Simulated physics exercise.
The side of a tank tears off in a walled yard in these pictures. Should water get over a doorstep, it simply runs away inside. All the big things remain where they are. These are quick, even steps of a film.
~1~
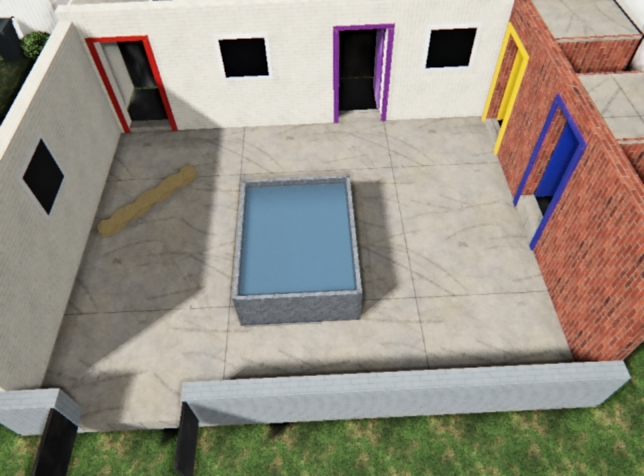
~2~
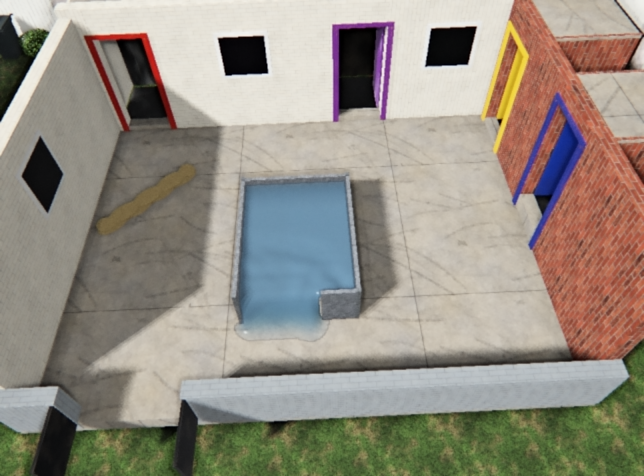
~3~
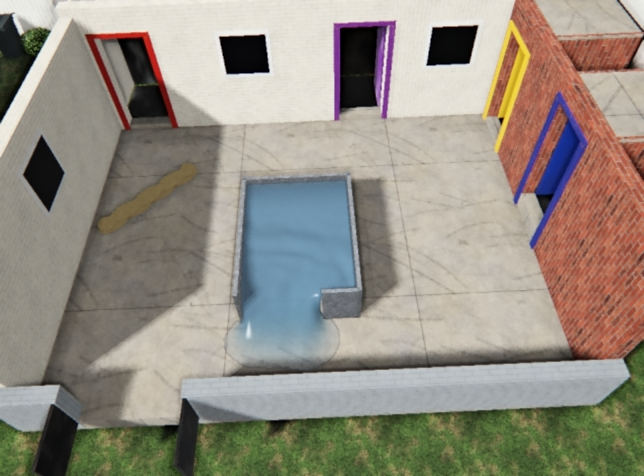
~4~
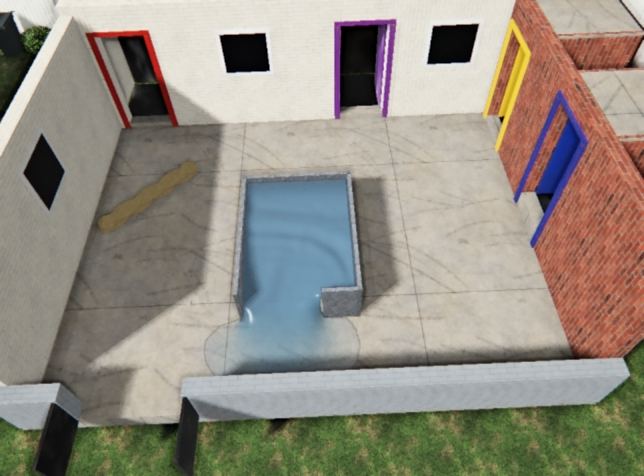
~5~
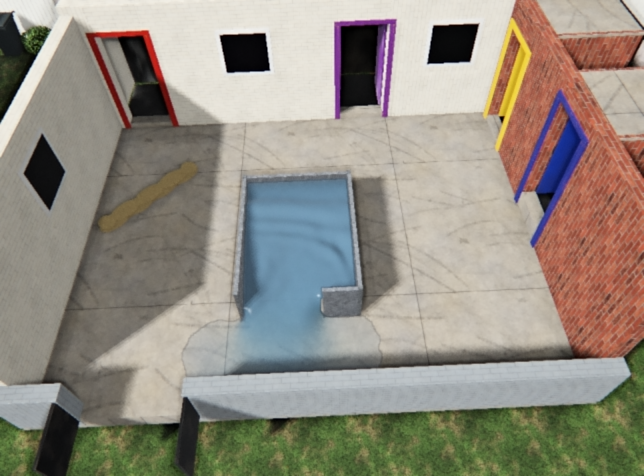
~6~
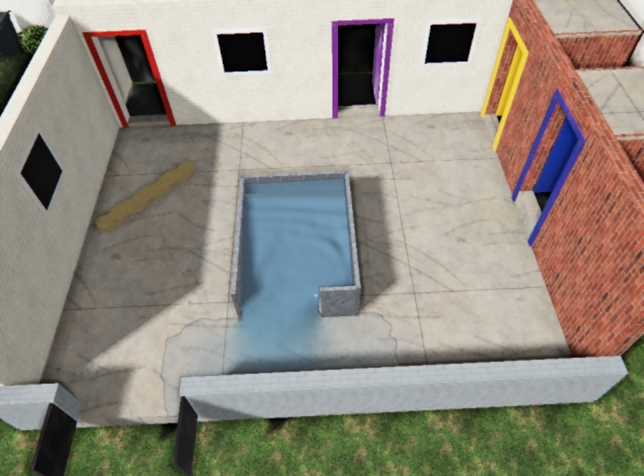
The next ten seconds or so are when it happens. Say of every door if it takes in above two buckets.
At the end, the yellow door ends up within two buckets, the purple door ends up within two buckets, the blue door ends up within two buckets, the red door ends up within two buckets.
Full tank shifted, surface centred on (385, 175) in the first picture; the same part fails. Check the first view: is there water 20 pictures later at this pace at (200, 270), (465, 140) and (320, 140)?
In the order asked: Not reached, not reached, not reached.
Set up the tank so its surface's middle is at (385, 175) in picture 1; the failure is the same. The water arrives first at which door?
Answer: The blue one.
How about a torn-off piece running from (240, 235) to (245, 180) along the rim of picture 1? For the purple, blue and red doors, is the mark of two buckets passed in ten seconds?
The purple door remains within the limit, the blue door remains within the limit and the red door tops the limit.
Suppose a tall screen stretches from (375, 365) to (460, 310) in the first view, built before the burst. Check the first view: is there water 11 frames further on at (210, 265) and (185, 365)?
Taking the points in order, the first is high and dry and the second is inundated.
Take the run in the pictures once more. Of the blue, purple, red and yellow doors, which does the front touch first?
The blue-painted one.
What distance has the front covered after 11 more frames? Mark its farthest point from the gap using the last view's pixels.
About at (577, 378).
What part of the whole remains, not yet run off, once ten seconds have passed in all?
That comes to around 84 in a hundred.
A moment on, water covers 15 % of the floor; the yellow door not reached, the purple door not reached, the blue door not reached, the red door not reached.
Next, water covers 30 % of the floor; the yellow door not reached, the purple door not reached, the blue door not reached, the red door not reached.
Then, water covers 45 % of the floor; the yellow door not reached, the purple door not reached, the blue door wet at the sill, nothing in, the red door not reached.
Later, water covers 80 % of the floor; the yellow door wet at the sill, nothing in, the purple door wet at the sill, nothing in, the blue door wet at the sill, nothing in, the red door wet at the sill, nothing in.
In the end, water covers 95 % of the floor; the yellow door under two buckets in, the purple door wet at the sill, nothing in, the blue door wet at the sill, nothing in, the red door wet at the sill, nothing in.
